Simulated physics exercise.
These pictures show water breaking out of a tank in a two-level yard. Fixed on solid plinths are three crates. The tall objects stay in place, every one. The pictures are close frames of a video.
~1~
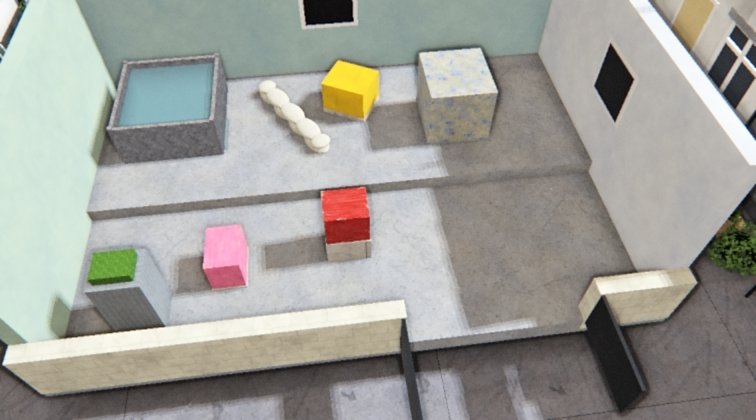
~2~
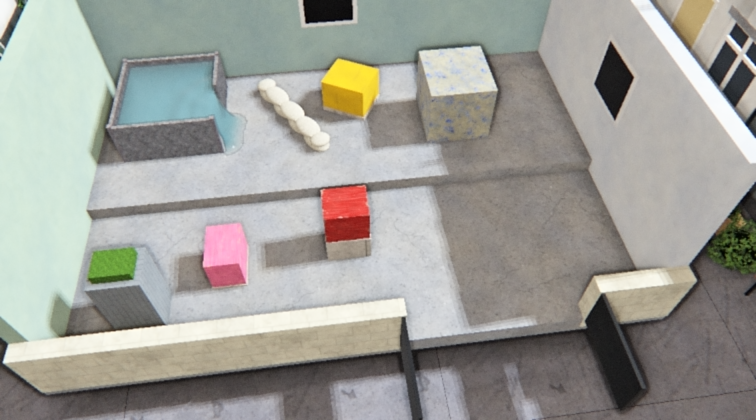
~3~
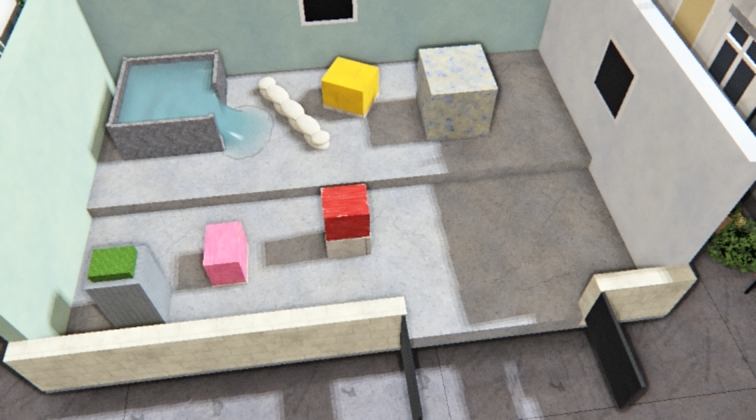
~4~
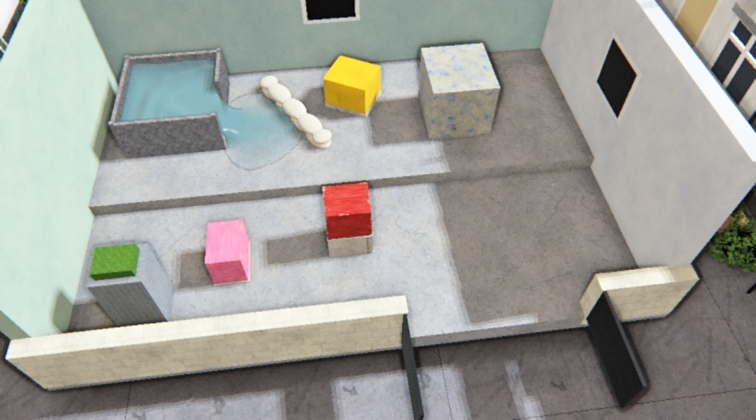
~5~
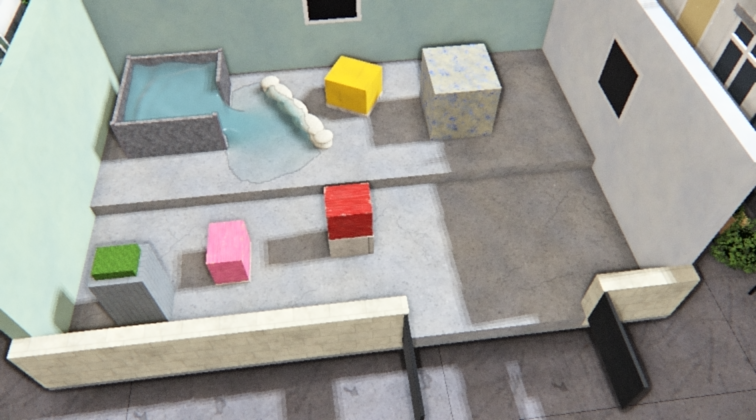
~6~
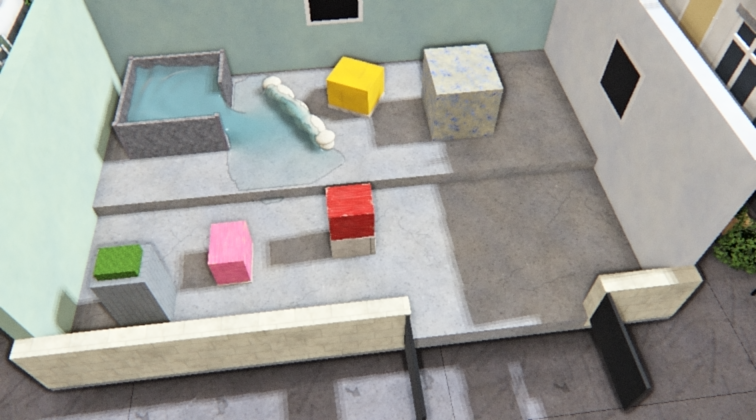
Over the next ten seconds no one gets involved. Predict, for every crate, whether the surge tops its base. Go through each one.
As I see it, yellow crate: Reached. Pink crate: Reached. Red crate: Spared.
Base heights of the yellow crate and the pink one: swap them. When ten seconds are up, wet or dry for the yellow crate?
Then: The yellow crate is topped.
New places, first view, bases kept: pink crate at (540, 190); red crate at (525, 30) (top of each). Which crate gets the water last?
That would be the red-painted one.
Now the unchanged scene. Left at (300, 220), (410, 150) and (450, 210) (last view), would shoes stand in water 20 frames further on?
First inundated, second inundated, third inundated.
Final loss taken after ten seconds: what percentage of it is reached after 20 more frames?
My reading is about 10 per cent.
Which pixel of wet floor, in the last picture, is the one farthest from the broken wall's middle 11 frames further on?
Roughly at (512, 287).
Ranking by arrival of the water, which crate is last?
My guess: The pink crate.
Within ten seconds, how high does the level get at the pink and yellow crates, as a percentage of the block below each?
In order: 160% and 140%.
A moment on, water covers 20 % of the floor; the yellow crate water round its plinth, the pink crate not reached, the red crate water round its plinth.
Next, water covers 35 % of the floor; the yellow crate water round its plinth, the pink crate water round its plinth, the red crate water round its plinth.
Then, water covers 55 % of the floor; the yellow crate water round its plinth, the pink crate water round its plinth, the red crate water round its plinth.
Later, water covers 75 % of the floor; the yellow crate water round its plinth, the pink crate water round its plinth, the red crate water round its plinth.
In the end, water covers 80 % of the floor; the yellow crate was topped, the pink crate was topped, the red crate stayed above the water.
